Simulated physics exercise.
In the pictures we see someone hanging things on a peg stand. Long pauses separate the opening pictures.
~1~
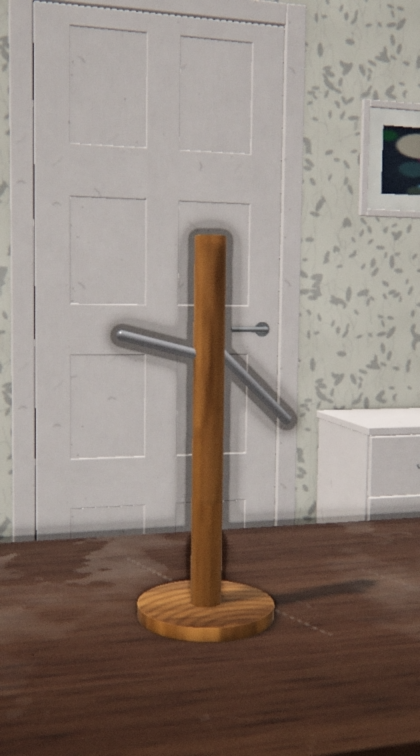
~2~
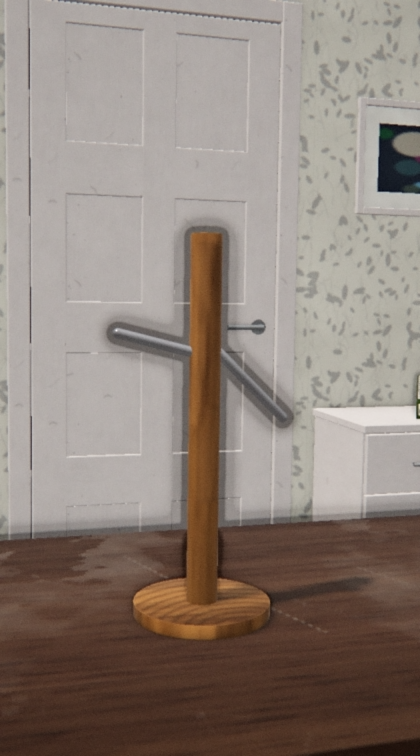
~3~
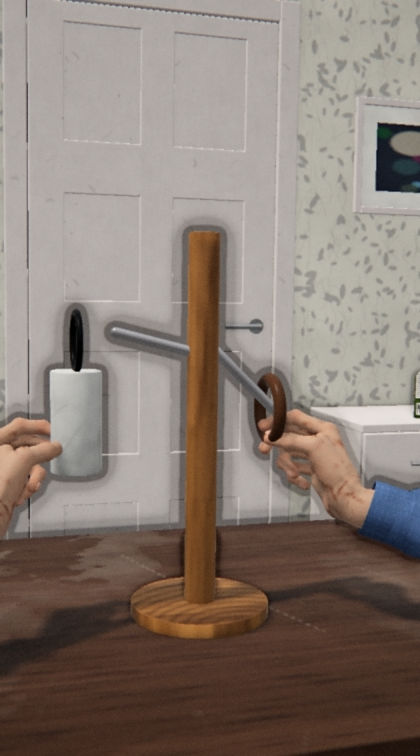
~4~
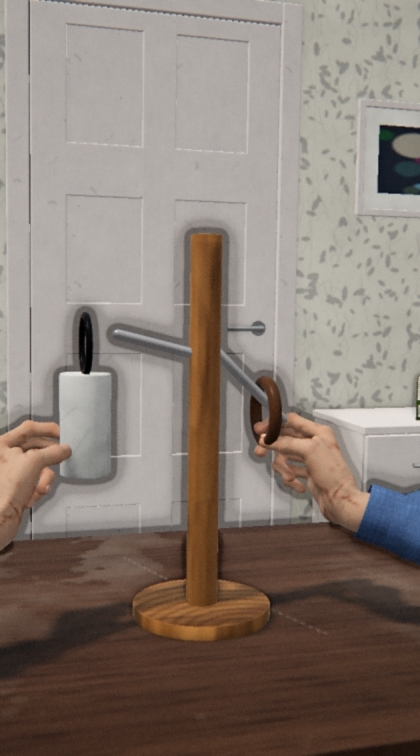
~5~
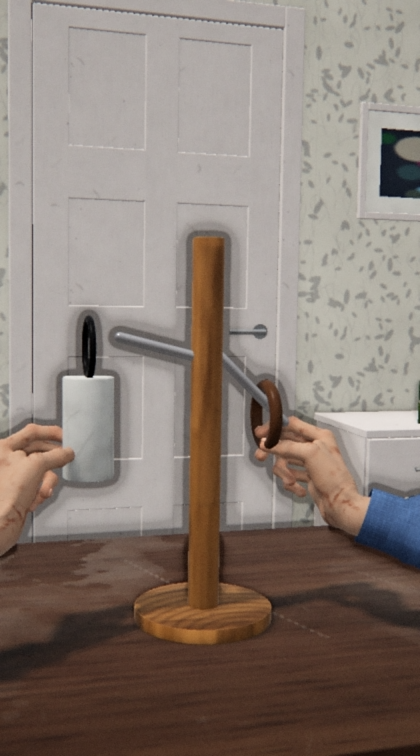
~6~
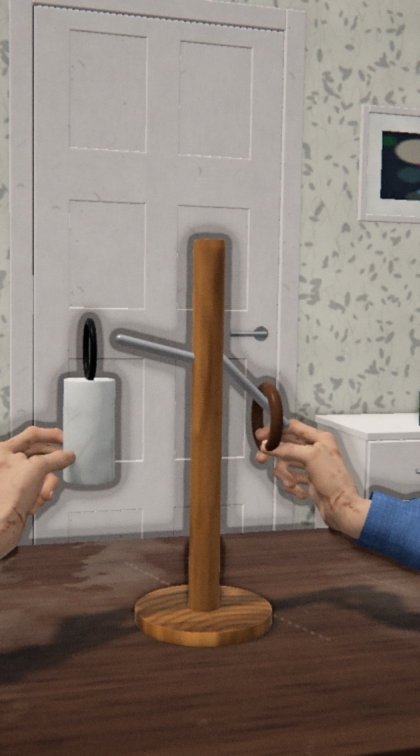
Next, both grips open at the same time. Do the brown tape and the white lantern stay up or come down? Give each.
In the end the brown tape comes down, the white lantern comes down.
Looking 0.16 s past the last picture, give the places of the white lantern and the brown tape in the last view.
In order: (89, 462) and (279, 443).
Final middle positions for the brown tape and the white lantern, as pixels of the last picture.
In order: (323, 604); (89, 551).
Then, 0.16 s on from there, brown tape turned 34° from its first pose near (279, 443); white lantern on its way down near (90, 463).
Then, 0.24 s on from there, brown tape on its way down near (299, 494); white lantern at the bottom near (89, 551).
In the end, the brown tape slips down, near (323, 604); the white lantern slips down, near (89, 552).
